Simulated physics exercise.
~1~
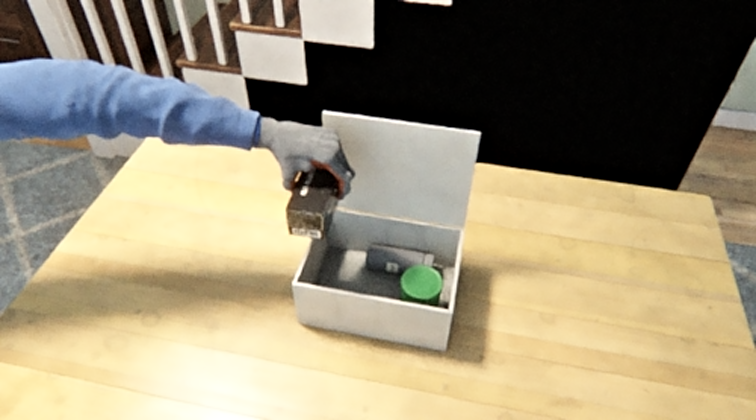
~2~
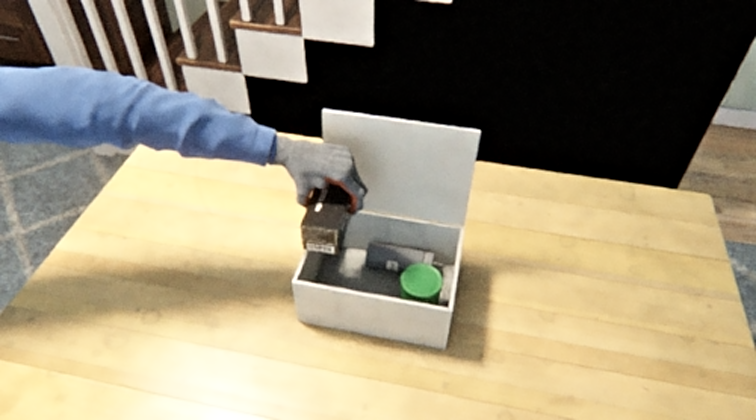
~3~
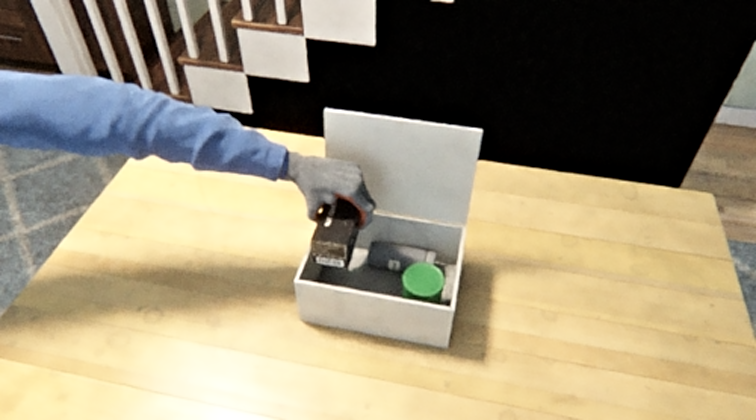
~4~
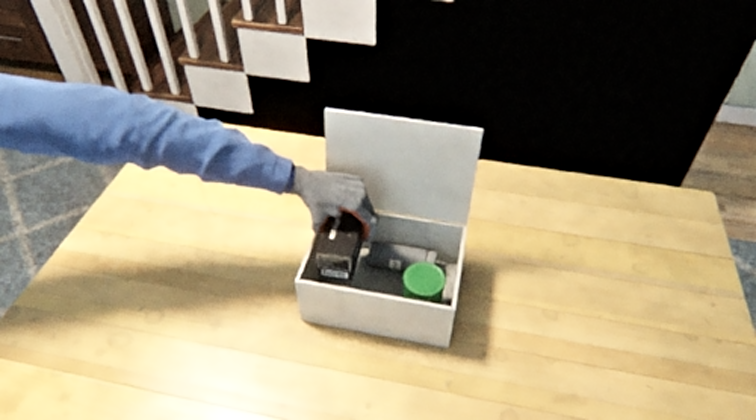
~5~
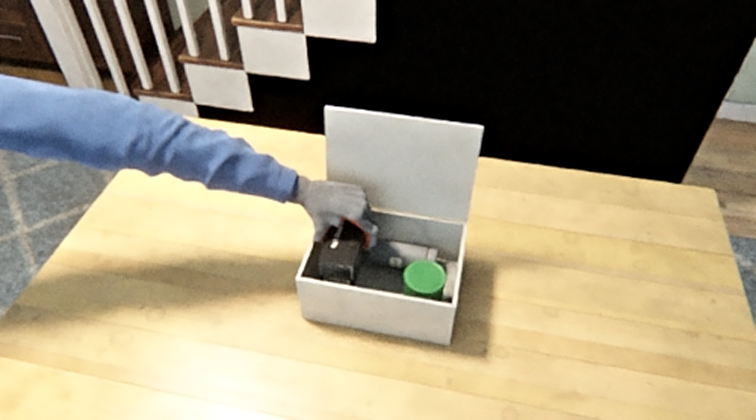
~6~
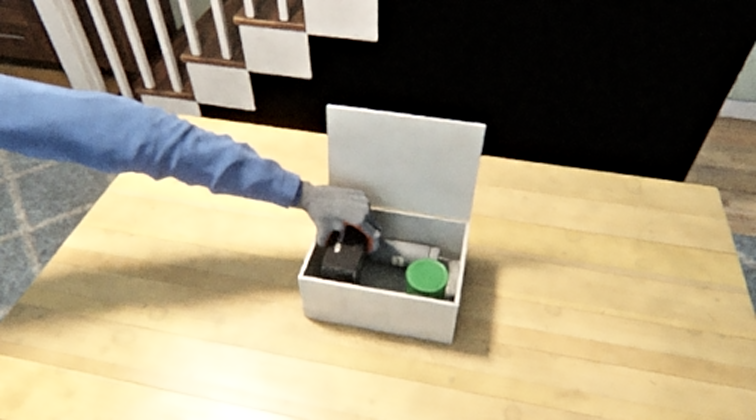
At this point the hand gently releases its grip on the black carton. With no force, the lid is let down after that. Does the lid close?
Yep, the box gets its lid on.
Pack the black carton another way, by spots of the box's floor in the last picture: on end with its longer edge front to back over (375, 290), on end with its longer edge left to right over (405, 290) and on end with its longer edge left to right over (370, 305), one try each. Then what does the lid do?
Results in order: Lid up, lid down, lid up.
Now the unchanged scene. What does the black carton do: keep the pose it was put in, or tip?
In the end, the black carton keeps its orientation.
Then, 1.20 s later than the last frame, lid starting down; black carton moved a little near (350, 265).
Then, 1.70 s later than the last frame, lid 47° above the rim; black carton moved a little near (350, 265).
Then, 2.00 s later than the last frame, lid shut; black carton moved a little near (350, 265).
When it is over, lid shut; moved from the start, black carton; the other 2 as before. End places, in pixels of the last picture, black carton near (350, 265).
